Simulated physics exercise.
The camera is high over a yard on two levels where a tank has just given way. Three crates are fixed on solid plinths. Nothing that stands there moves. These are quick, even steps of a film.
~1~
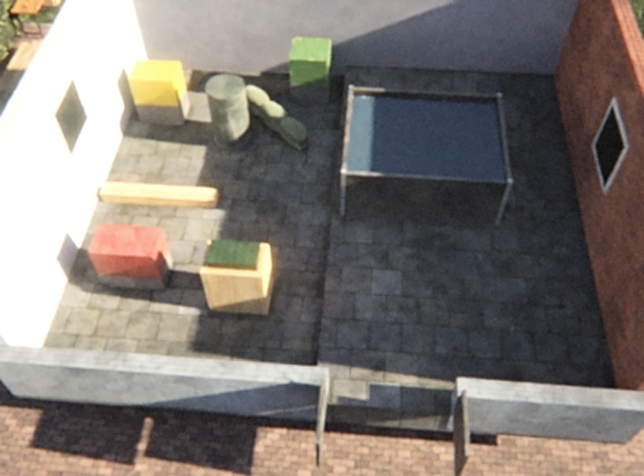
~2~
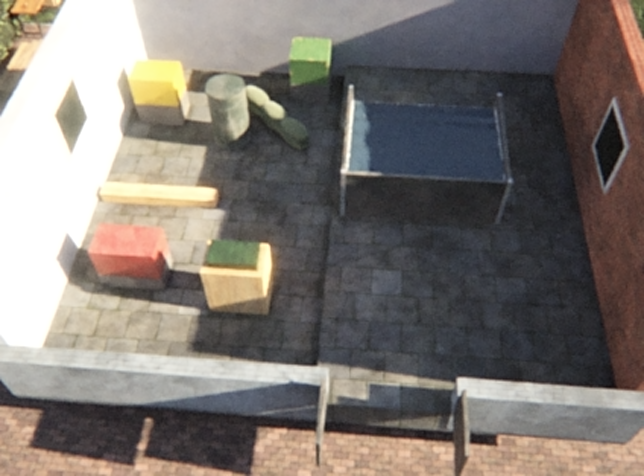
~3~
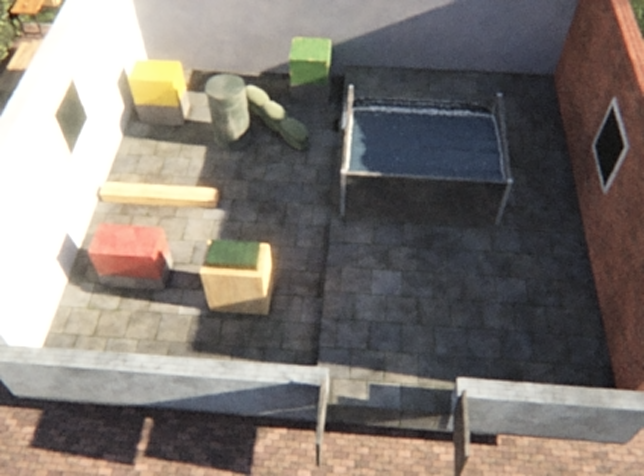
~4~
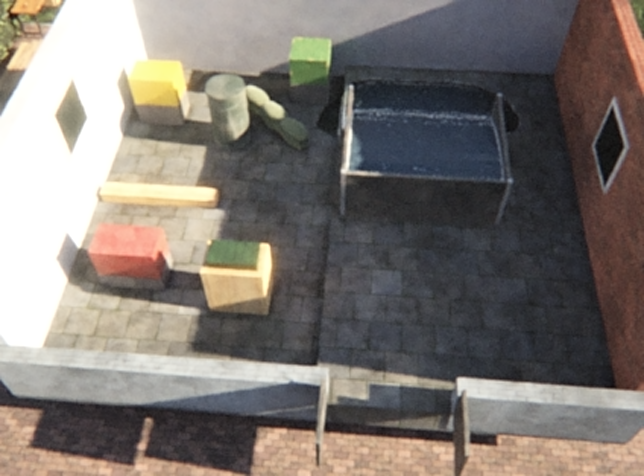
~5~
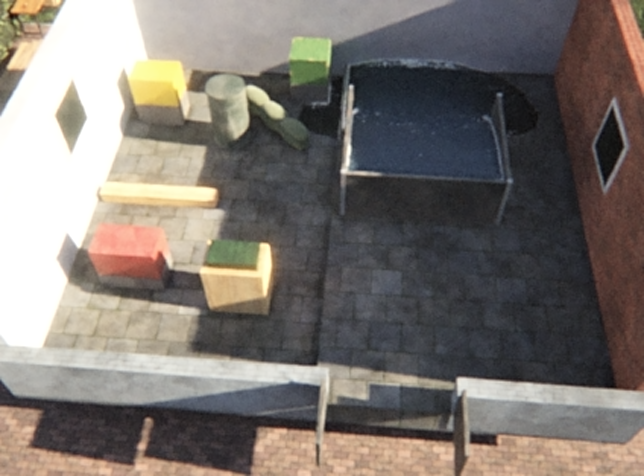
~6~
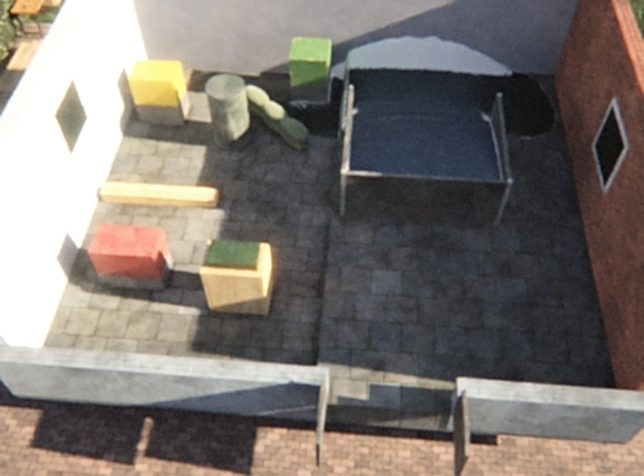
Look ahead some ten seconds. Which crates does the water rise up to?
In the end: The red crate stays dry; the green crate gets wet; the yellow crate stays dry.
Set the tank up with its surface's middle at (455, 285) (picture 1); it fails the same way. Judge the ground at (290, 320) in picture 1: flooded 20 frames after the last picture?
At that place: Dry.
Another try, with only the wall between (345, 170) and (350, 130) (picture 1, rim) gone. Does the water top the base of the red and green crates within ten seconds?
The red crate is wetted, the green crate stays dry.
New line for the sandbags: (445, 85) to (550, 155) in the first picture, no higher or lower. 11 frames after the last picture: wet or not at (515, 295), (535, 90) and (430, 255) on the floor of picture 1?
In that order: No water, under water, not flooded.
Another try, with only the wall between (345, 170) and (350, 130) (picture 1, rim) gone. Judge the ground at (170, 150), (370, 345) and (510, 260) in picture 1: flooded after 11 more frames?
In that order: Wet, clear, not flooded.
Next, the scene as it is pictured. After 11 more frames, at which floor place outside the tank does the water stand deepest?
Near (337, 93).
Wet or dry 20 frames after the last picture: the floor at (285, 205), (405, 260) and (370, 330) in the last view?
In turn: Flooded, not flooded, free of water.
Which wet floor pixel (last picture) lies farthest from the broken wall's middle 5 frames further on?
I would point to (229, 76).
A moment on, water covers 15 % of the floor; the red crate not reached, the green crate water round its plinth, the yellow crate not reached.
Next, water covers 30 % of the floor; the red crate not reached, the green crate water round its plinth, the yellow crate water round its plinth.
Then, water covers 55 % of the floor; the red crate not reached, the green crate water round its plinth, the yellow crate water round its plinth.
Later, water covers 80 % of the floor; the red crate water round its plinth, the green crate water round its plinth, the yellow crate water round its plinth.
In the end, water covers 95 % of the floor; the red crate stayed above the water, the green crate was topped, the yellow crate stayed above the water.
